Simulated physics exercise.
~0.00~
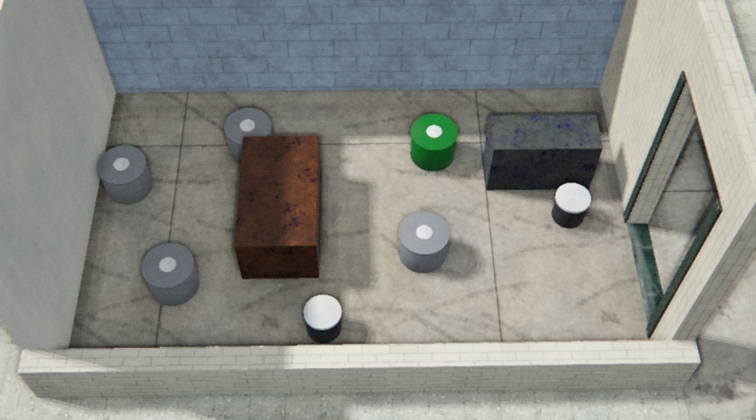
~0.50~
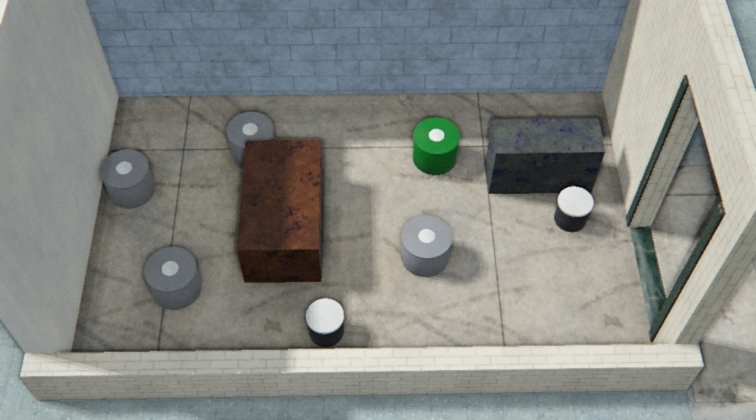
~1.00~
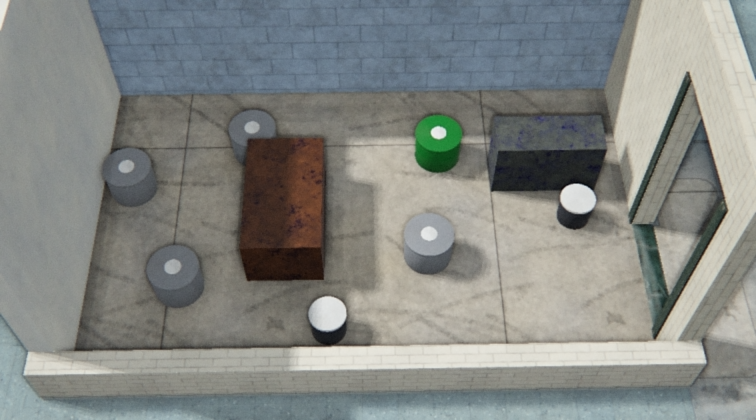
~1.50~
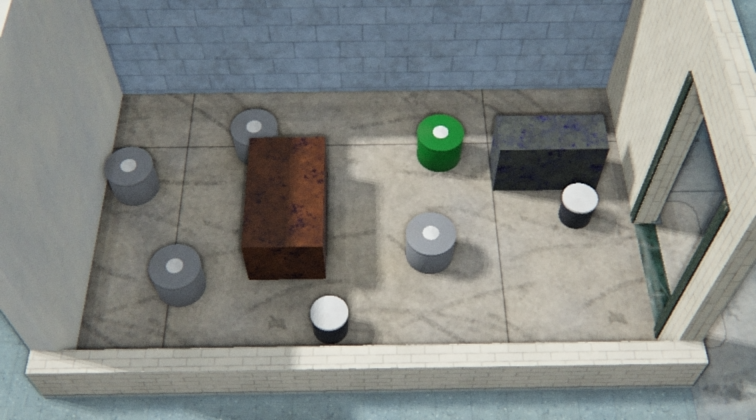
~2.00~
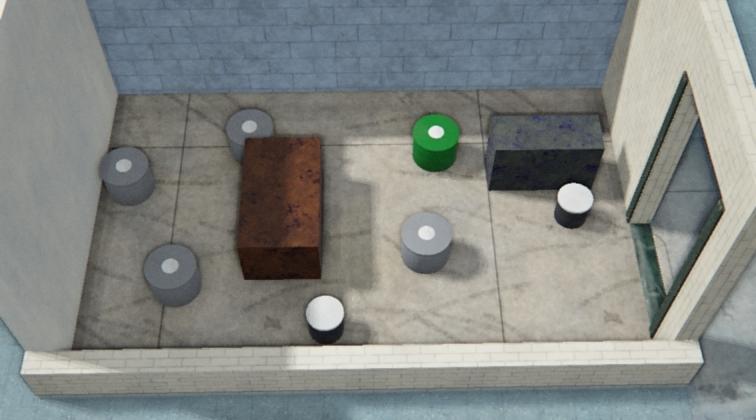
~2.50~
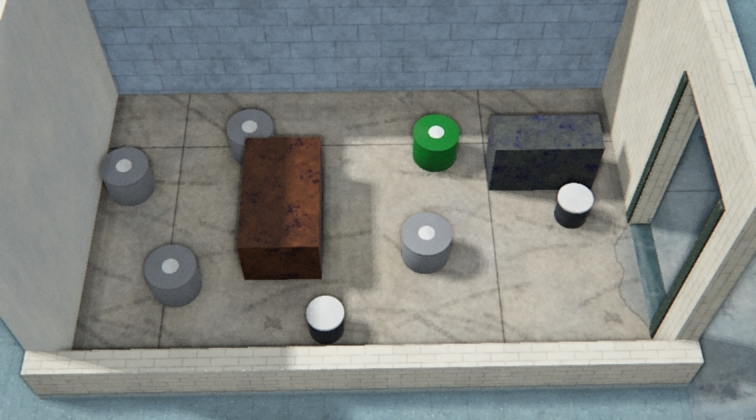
At first, grey tubs, a green tub, two white-topped pails, a rusty brown block and a dark block stand on the dry floor of a small walled room. The view shifts very slightly while nothing inside moves, and then a thin patch of water shows at the doorway on the right.
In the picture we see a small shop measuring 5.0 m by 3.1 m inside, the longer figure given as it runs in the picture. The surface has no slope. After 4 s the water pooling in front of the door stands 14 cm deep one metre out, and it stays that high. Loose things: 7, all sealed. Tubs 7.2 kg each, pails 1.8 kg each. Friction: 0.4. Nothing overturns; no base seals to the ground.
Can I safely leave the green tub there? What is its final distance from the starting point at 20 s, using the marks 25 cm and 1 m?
It ends a short distance off.
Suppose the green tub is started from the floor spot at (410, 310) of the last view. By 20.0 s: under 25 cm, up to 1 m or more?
Outcome - it ends up well away.
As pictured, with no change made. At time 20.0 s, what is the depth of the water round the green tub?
Roughly 8 cm deep.
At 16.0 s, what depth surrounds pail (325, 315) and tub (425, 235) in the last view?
I'd put it at 7 cm and 9 cm respectively.
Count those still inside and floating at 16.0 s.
The count is 7.
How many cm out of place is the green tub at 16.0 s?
10 cm, give or take.
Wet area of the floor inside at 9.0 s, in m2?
I'd estimate close to 13 m2.
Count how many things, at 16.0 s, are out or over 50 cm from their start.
My count gives 6.
After 4.0 s the green tub is near (436, 133), 0.0 m from its start, aground; 0 afloat.
After 9.0 s the green tub is near (436, 133), 0.0 m from its start, aground; 3 afloat.
After 16.0 s the green tub is near (446, 131), 0.1 m from its start, afloat; 7 afloat.
After 20.0 s the green tub is near (468, 162), 0.5 m from its start, afloat; 7 afloat.
